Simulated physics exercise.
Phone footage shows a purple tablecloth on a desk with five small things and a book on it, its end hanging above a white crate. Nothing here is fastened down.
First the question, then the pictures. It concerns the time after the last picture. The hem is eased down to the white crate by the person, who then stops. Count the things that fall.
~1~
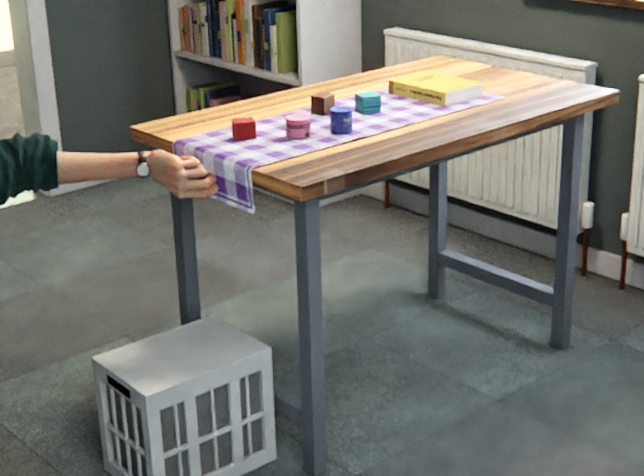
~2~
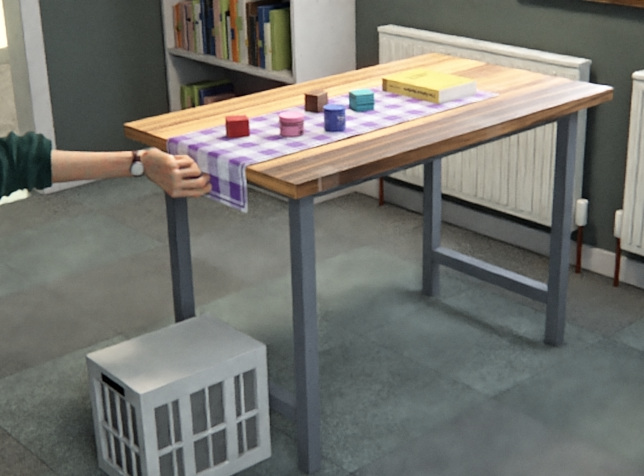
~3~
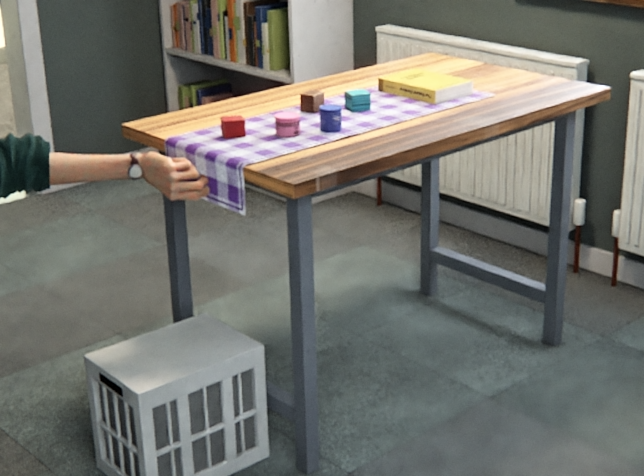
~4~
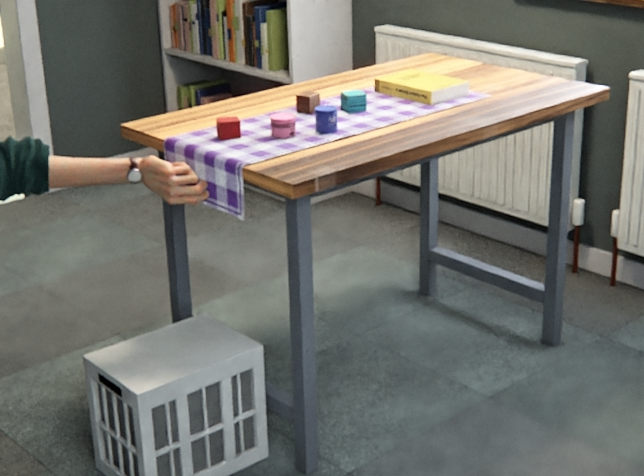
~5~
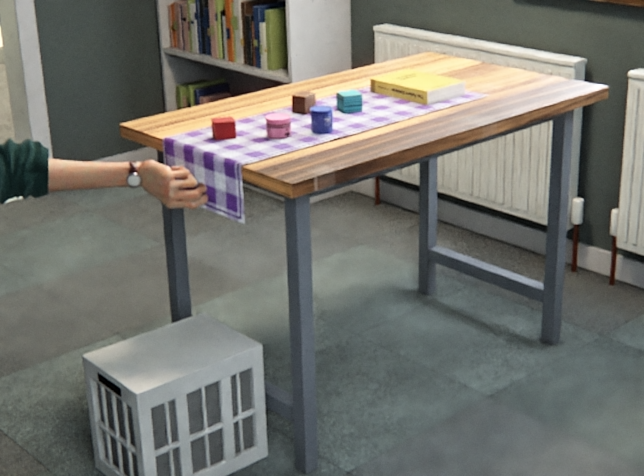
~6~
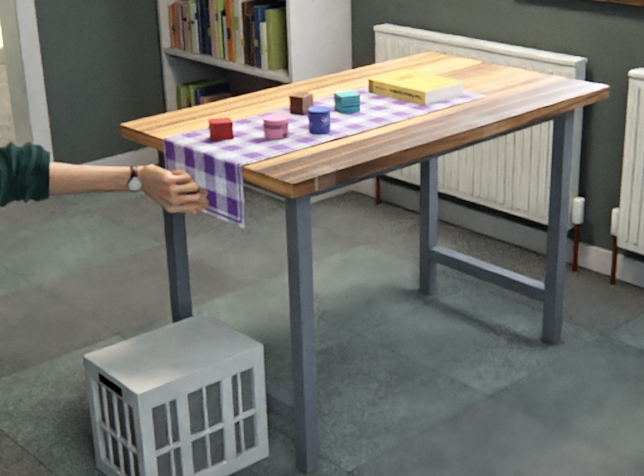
So in the end, the top is short three items, that's it.
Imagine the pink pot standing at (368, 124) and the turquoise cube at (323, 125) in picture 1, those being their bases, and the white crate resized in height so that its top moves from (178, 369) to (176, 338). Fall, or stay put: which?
Note: Pink pot kept on top; turquoise cube kept on top.
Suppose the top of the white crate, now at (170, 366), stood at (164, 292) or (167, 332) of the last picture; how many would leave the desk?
It would be 1 and 2.
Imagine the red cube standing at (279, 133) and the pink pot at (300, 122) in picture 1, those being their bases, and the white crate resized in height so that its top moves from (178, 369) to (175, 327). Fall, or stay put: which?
As for the red cube, it leaves the top; as for the pink pot, it stays in place.
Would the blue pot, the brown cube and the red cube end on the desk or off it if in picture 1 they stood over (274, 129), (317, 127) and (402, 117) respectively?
As for the blue pot, it leaves the top; the brown cube, it leaves the top; the red cube, it holds its spot.
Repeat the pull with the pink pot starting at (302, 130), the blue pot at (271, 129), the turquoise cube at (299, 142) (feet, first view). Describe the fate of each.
Here's the result: The pink pot leaves the top, the blue pot leaves the top and the turquoise cube leaves the top.
Soon after, hem near (206, 254); red cube gone.
After that, hem near (208, 310); red cube and pink pot gone.
And then, hem on the crate; red cube, pink pot and blue pot gone.
In the end, hem on the crate; red cube, pink pot and blue pot gone. The desk loses three.
